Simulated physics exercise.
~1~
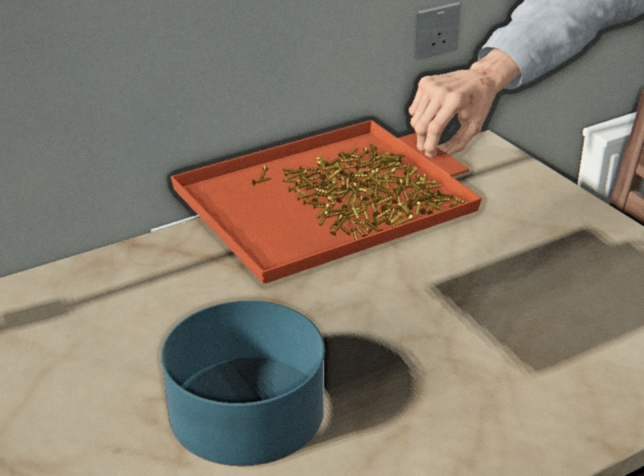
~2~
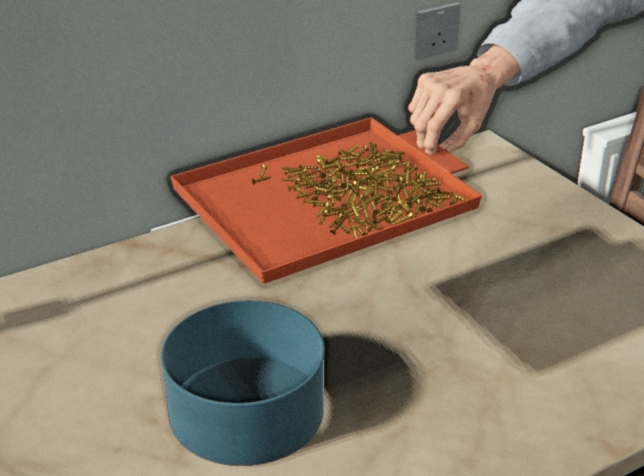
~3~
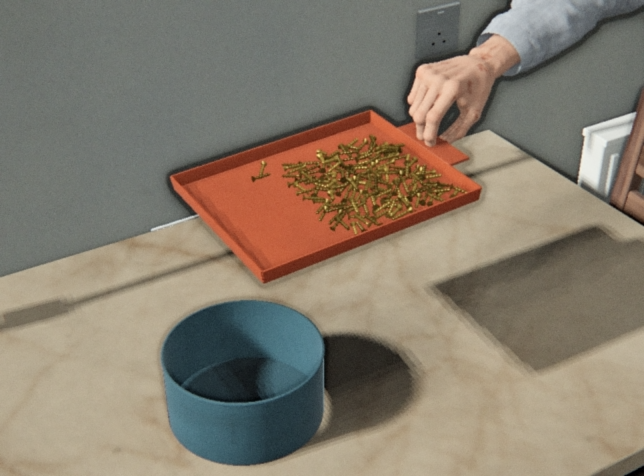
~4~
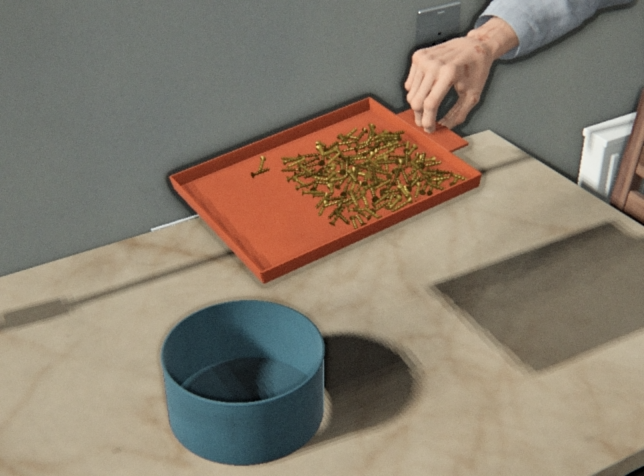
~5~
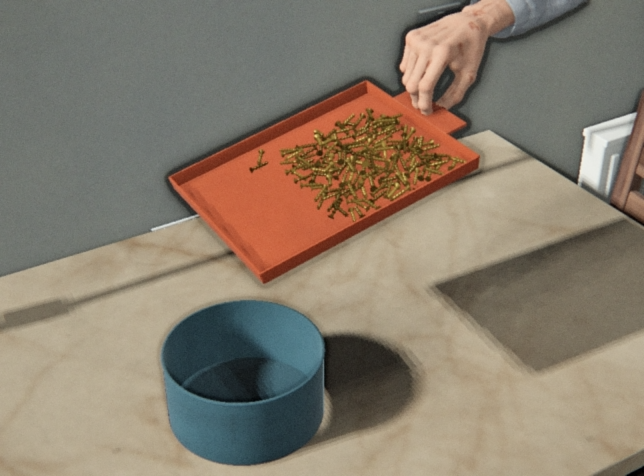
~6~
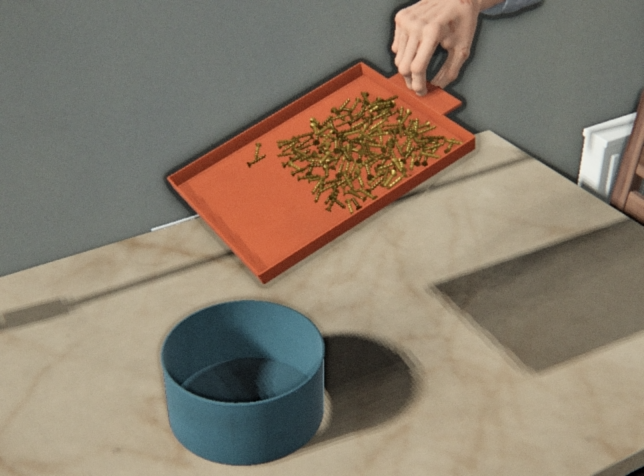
An orange tray of brass-coloured screws tilts steadily as a hand raises its right end.
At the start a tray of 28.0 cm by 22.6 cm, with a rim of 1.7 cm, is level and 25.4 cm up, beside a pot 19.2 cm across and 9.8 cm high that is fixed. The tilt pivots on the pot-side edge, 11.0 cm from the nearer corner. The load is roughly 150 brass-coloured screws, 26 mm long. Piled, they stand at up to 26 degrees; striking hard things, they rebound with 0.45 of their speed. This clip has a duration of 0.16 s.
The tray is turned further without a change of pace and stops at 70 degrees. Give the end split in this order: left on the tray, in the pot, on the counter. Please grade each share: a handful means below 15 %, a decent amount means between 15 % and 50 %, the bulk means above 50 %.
Tray: A handful, pot: A handful, counter: The bulk.
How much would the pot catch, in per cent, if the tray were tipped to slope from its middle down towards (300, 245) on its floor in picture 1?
The share comes to about 20 in a hundred.
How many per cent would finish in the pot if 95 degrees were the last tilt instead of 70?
In that case some 15 per cent.
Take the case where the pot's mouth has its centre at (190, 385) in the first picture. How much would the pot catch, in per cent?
I'd expect near 65 per cent.
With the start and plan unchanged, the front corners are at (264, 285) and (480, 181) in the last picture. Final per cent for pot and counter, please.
Final per cent - pot 30, counter 60.
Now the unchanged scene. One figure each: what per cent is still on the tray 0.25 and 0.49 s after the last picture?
Around 100 first, about 10 after.
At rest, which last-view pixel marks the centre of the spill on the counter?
(103, 457), about.
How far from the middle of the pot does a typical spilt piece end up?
I'd say around 20 centimetres.
Then, 0.15 s after the last picture, tilt 46 degrees; the tray holds 100 %, the pot 0 %.
Then, 0.25 s after the last picture, tilt 64 degrees; the tray holds 100 %, the pot 0 %.
Then, 0.49 s after the last picture, tilt 70 degrees; the tray holds 10 %, the pot 5 %.
In the end, tray 5 %, pot 10 %, counter 85 %.
